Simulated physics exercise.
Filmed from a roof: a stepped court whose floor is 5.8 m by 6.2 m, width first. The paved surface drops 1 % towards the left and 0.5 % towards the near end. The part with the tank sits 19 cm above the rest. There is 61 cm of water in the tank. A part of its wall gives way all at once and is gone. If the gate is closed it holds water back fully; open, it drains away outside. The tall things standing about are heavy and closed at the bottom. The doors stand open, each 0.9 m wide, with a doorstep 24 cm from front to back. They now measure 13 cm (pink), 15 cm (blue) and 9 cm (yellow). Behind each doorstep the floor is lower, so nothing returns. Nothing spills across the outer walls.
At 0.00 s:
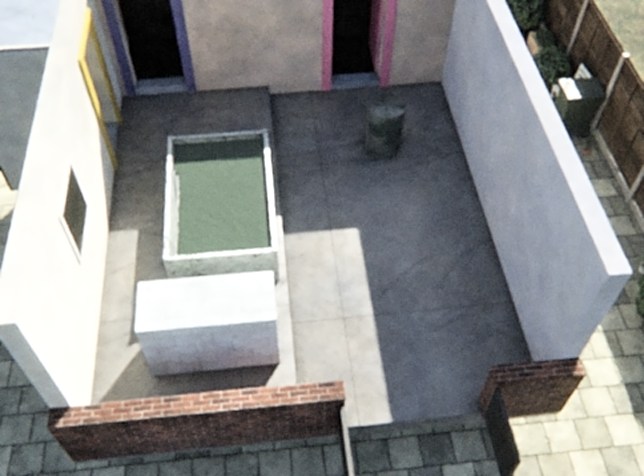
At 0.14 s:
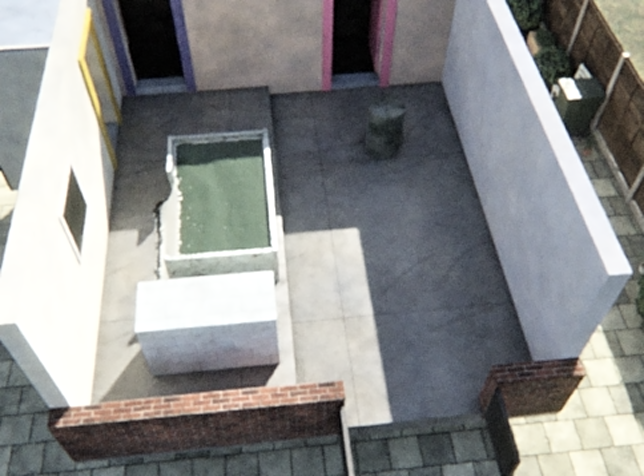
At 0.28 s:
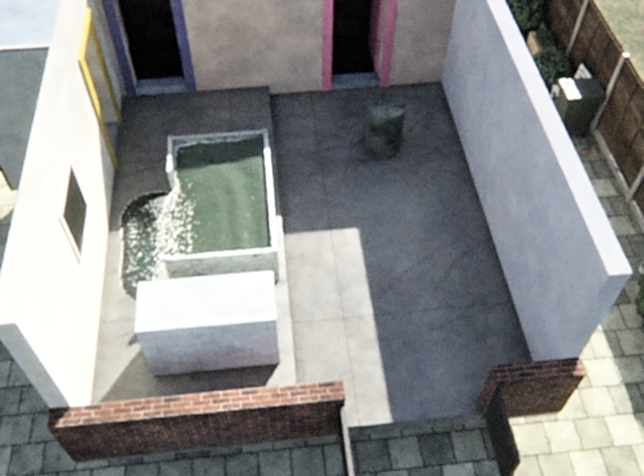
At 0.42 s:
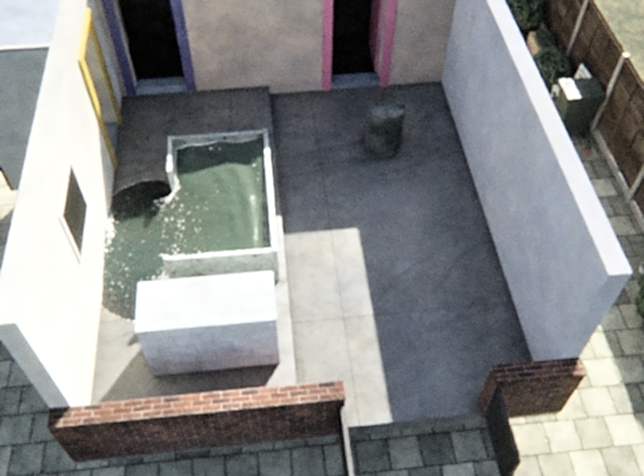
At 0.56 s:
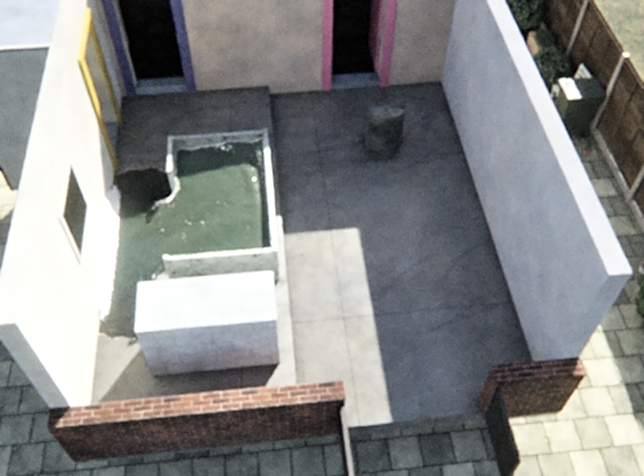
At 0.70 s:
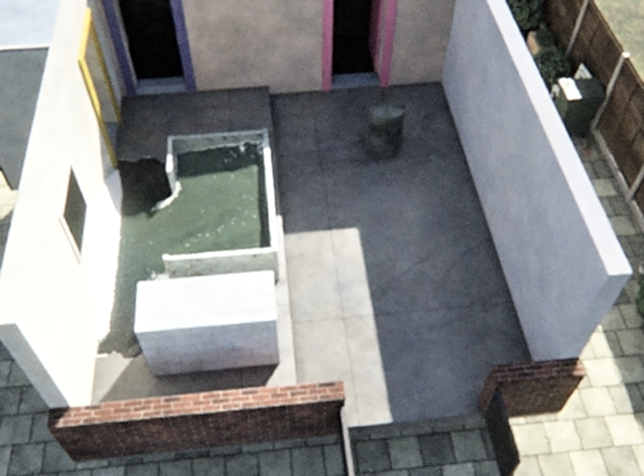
Green water burst through the left side of a raised tank in a walled courtyard, foaming across the paving to the white wall, then spreading toward the near end beside a white block.
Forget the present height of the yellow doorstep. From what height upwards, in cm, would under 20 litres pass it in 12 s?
About 6 cm.
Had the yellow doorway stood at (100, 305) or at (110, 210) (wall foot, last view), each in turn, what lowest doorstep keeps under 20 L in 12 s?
About 29 and 35 cm.
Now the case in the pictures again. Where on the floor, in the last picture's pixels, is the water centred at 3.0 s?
Around (182, 249).
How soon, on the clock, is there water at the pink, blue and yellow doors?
Pink 3.2 s, blue 1.6 s, yellow 0.9 s.
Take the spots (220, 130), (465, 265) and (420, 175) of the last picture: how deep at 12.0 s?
About 3, 4 and 4 cm.
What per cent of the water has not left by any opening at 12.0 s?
Some 88 per cent remains.
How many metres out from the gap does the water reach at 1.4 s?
Roughly 3.4 m.
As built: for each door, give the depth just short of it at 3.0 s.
Depths in cm: Pink 0, blue 19, yellow 7.
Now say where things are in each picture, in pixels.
In the first frame, the tank at (220, 194) is whole and still, 61 cm deep; the yellow door at (102, 97) is dry.
In the second frame, the front is at a hidden place, 0.3 m from the gap at (176, 234); 0.2 m2 of floor is wet, 61 cm left at the back.
In the third frame, water pours out at (176, 235) and has run 0.8 m, to (126, 223); about 10 cm deep outside, 59 cm at the back.
In the fourth frame, the front is at (112, 201), 1.0 m from the gap at (176, 235); 2.1 m2 of floor is wet, 52 cm left at the back.
In the fifth frame, the front is at (99, 327), 1.2 m from the gap at (176, 235); 2.5 m2 of floor is wet, 53 cm left at the back.
In the sixth frame, the gap is at (176, 235), the front 1.4 m out at (97, 351); the back of the tank holds 48 cm; 0.5 m in a straight line remain to the yellow door at (102, 97).
After 1.4 s water covers 15 % of the floor, deepest (45 cm) near (106, 263); 8 cm at the yellow door, 0 litres in over its 9 cm doorstep.
After 3.0 s water covers 40 % of the floor, deepest (30 cm) near (150, 370); 7 cm at the yellow door, 0 litres in over its 9 cm doorstep.
After 12.0 s water covers 95 % of the floor, deepest (12 cm) near (307, 413); 6 cm at the yellow door, 3 litres in over its 9 cm doorstep.
At the yellow door as built, the water arrived by 0.9 s and peaked near 9 cm at 8.0 s.
Run again over the same 12 s with other heights there, 26 litres in over 5.5 cm, 14 litres over 6.5 cm. The limit of 20 litres is kept from about 6 cm up.
